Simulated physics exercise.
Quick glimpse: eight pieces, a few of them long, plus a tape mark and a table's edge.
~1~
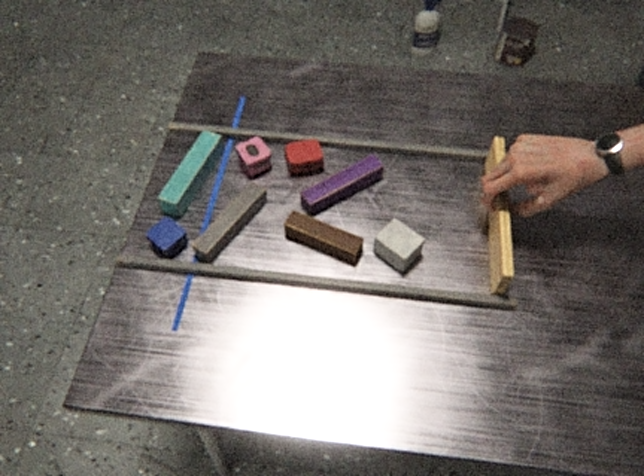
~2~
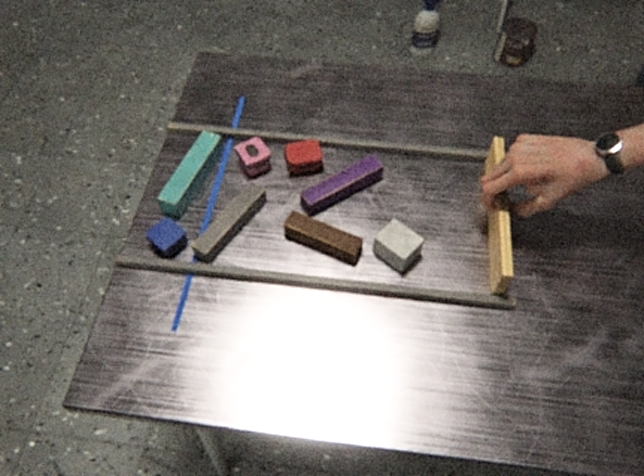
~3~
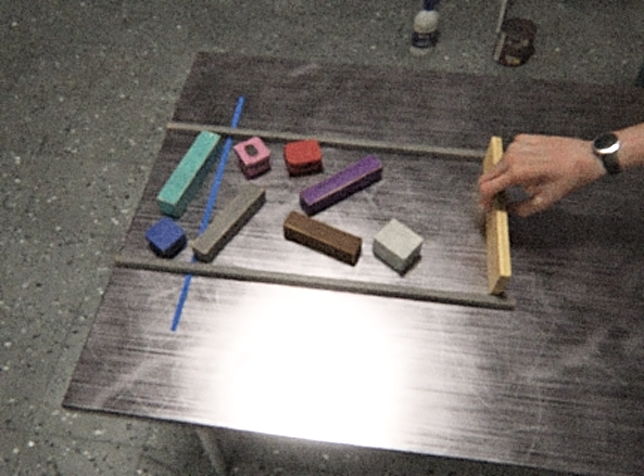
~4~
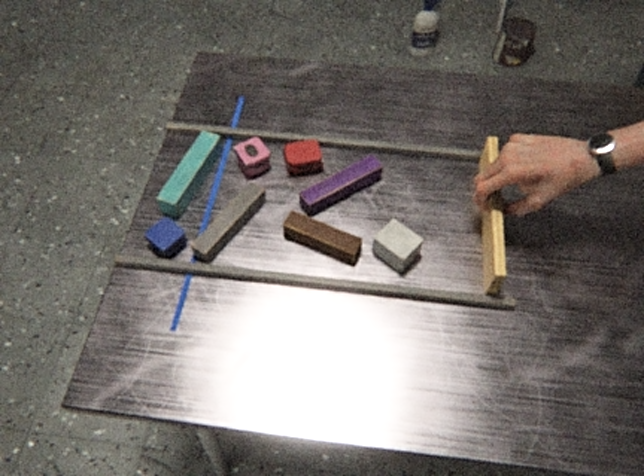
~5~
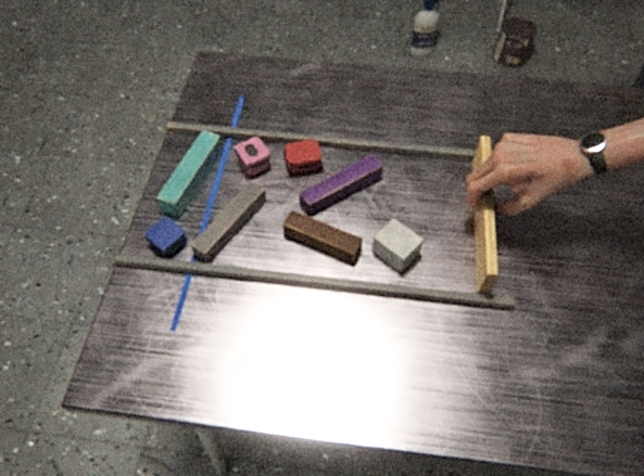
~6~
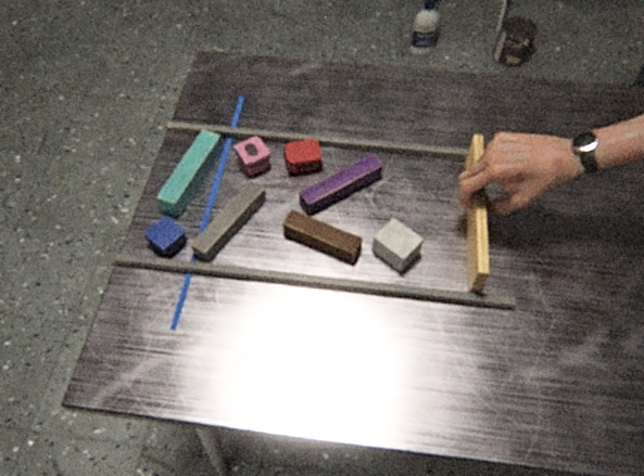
On a dark tabletop, a hand wearing a watch slides an upright wooden board slightly left between two rails, toward scattered colored blocks and bars near a blue tape line, while the blocks stay still.
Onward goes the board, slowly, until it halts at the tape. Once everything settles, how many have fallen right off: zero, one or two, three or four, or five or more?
By then, one or two have fallen off.
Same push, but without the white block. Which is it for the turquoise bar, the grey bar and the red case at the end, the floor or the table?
Well, the turquoise bar topples off, the grey bar topples off and the red case is left in place.
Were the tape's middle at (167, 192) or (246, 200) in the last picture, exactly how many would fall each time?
It comes to 6, then 0.
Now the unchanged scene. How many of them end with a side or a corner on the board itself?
It's touching 2 at the end.
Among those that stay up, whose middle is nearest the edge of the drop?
That's the turquoise bar.
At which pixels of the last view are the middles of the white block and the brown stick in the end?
White block at (179, 233), brown stick at (156, 218).
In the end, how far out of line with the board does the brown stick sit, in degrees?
The angle comes out near 30 degrees.
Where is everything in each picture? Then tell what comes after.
Blue case (168, 238); turquoise bar (193, 172); grey bar (231, 221); board (498, 213); tape (214, 197), in the first picture.
Turquoise bar (192, 173); pink case (254, 158), in the second picture.
Grey bar (230, 222); red case (303, 158), in the third picture.
Blue case (167, 239); brown stick (322, 237), in the fourth picture.
Turquoise bar (192, 172); white block (397, 245), in the fifth picture.
Blue case (167, 238); turquoise bar (192, 172); grey bar (230, 221); board (477, 211); tape (213, 196), in the sixth picture.
Soon after, none off yet; blue case at rest near (167, 238); turquoise bar at rest near (192, 172); grey bar at rest near (230, 221).
After that, none off yet; blue case at rest near (167, 238); turquoise bar at rest near (192, 172); grey bar displaced a little near (216, 214).
And then, none off yet; blue case displaced about its own width near (137, 228); turquoise bar moving near (183, 170); grey bar displaced a little near (186, 205).
In the end, the number that fall off is one or two; gone, blue case.
